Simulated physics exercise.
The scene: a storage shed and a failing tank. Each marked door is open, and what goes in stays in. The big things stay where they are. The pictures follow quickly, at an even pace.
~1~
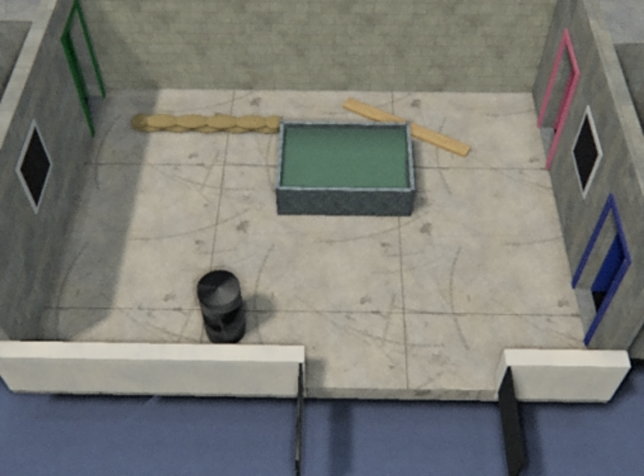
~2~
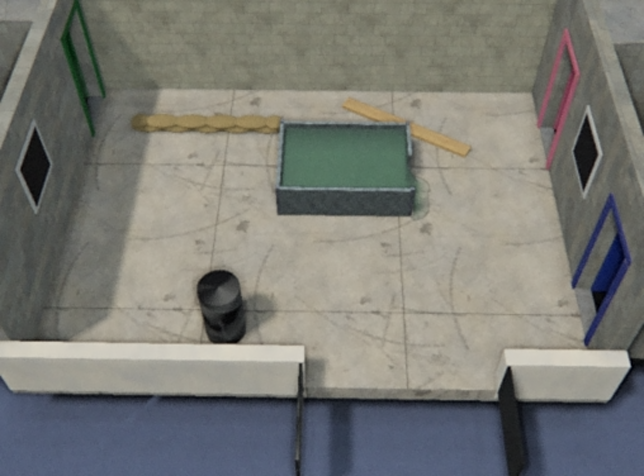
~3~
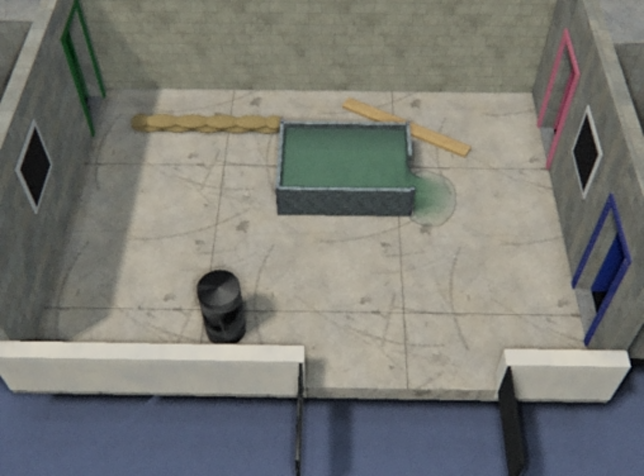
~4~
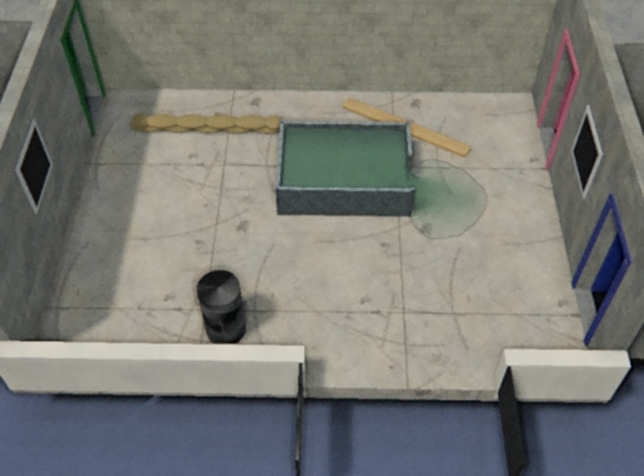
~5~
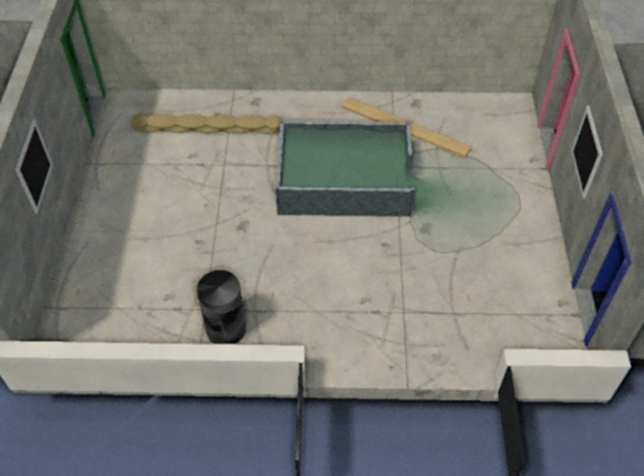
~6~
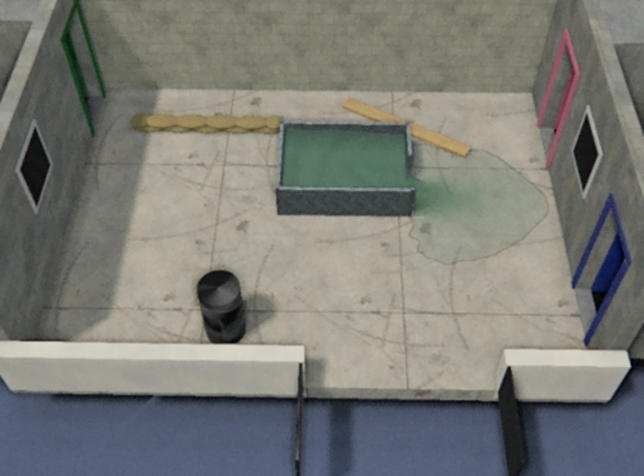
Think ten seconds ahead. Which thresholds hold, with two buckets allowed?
One by one: The blue door floods; the green door holds within the limit; the pink door floods.
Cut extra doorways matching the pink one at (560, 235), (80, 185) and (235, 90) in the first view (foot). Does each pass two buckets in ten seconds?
In turn: Passes that mark, holds, takes less.
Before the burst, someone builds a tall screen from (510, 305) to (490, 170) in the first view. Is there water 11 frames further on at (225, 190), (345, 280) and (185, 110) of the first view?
As listed: Clear, no water, dry.
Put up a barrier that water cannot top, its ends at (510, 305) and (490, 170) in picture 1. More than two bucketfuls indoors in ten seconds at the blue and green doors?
Then: The blue door stays under, the green door keeps below it.
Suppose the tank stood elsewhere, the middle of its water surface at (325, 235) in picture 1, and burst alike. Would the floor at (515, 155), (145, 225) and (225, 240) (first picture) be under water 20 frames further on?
One after the other: Awash, free of water, no water.
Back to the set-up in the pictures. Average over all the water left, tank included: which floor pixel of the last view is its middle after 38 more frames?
Around (425, 204).
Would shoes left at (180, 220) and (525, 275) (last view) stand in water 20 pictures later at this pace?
As listed: Free of water, awash.
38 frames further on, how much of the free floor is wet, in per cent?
I make it 45 per cent.
A moment on, water covers 15 % of the floor; the blue door not reached, the green door not reached, the pink door under two buckets in.
Next, water covers 20 % of the floor; the blue door under two buckets in, the green door not reached, the pink door over two buckets in.
Then, water covers 25 % of the floor; the blue door over two buckets in, the green door not reached, the pink door over two buckets in.
Later, water covers 45 % of the floor; the blue door over two buckets in, the green door not reached, the pink door far over two buckets in.
In the end, water covers 60 % of the floor; the blue door far over two buckets in, the green door not reached, the pink door far over two buckets in.
